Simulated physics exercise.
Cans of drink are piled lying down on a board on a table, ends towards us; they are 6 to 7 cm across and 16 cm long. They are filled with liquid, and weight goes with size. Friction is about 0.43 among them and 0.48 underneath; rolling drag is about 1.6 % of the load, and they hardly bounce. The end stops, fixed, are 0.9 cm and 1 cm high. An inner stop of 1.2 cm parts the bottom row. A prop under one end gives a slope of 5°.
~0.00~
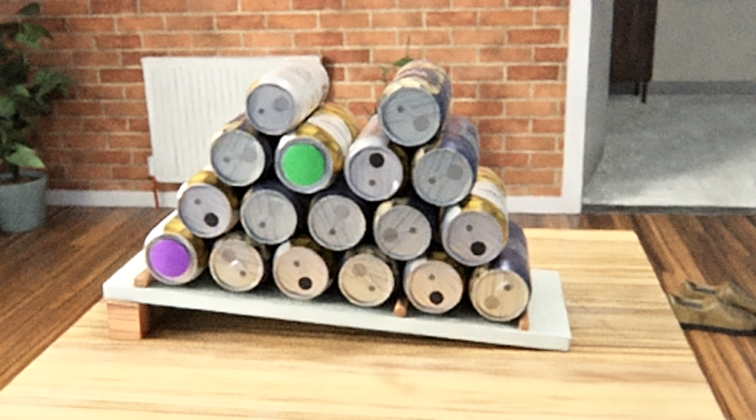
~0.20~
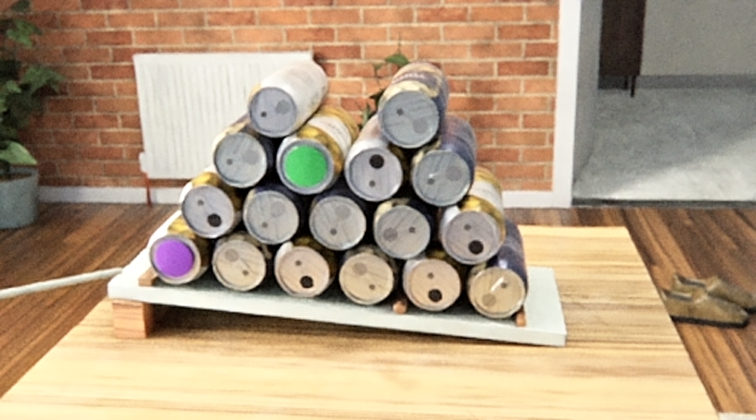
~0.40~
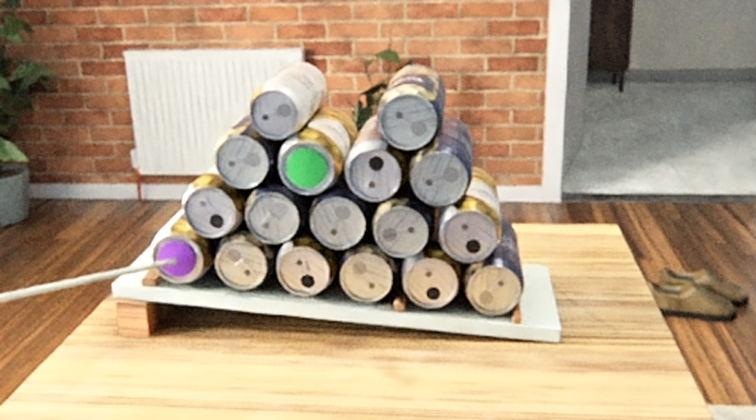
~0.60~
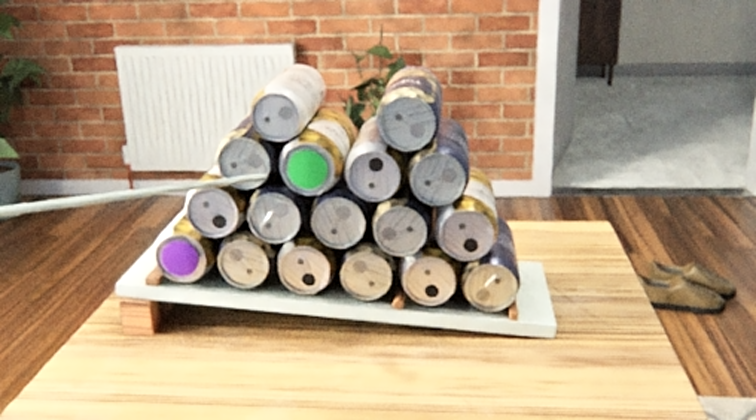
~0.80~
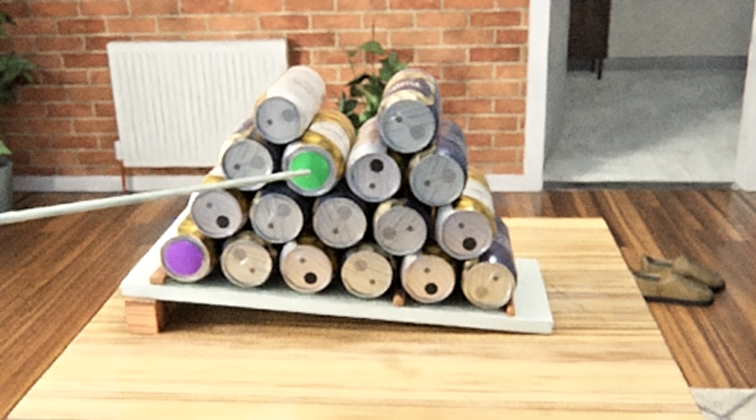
To begin with, drink cans lie stacked in a pile on a white board on a wooden table, one end marked purple and another green. A pale, thin pointer enters from the left and touches the purple can at the lower left, then moves up to the green one, while the pile stays still.
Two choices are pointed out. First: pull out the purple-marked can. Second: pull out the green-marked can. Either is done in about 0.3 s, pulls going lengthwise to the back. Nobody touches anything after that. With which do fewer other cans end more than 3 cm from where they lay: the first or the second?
The second is the gentler one.
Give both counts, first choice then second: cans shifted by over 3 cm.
First 3, second 1.
First choice, 0.49 s in, 3 now displaced over 3 cm; the one last seen at (215, 214) 4 cm left and 5 cm down.
First choice, at rest by 0.9 s, 3 moved over 3 cm; not one off the edges of the table; the one last seen at (215, 214) 4 cm left and 5 cm down; top of the pile 27 cm high, from 27 cm.
Second choice, 0.41 s in, 1 now displaced over 3 cm; the one last seen at (278, 120) 2.6 cm right and 4.2 cm down.
Second choice, at rest by 0.8 s, 1 moved over 3 cm; not one off the edges of the table; the one last seen at (278, 120) 3.1 cm right and 6 cm down; top of the pile 27 cm high, from 27 cm.
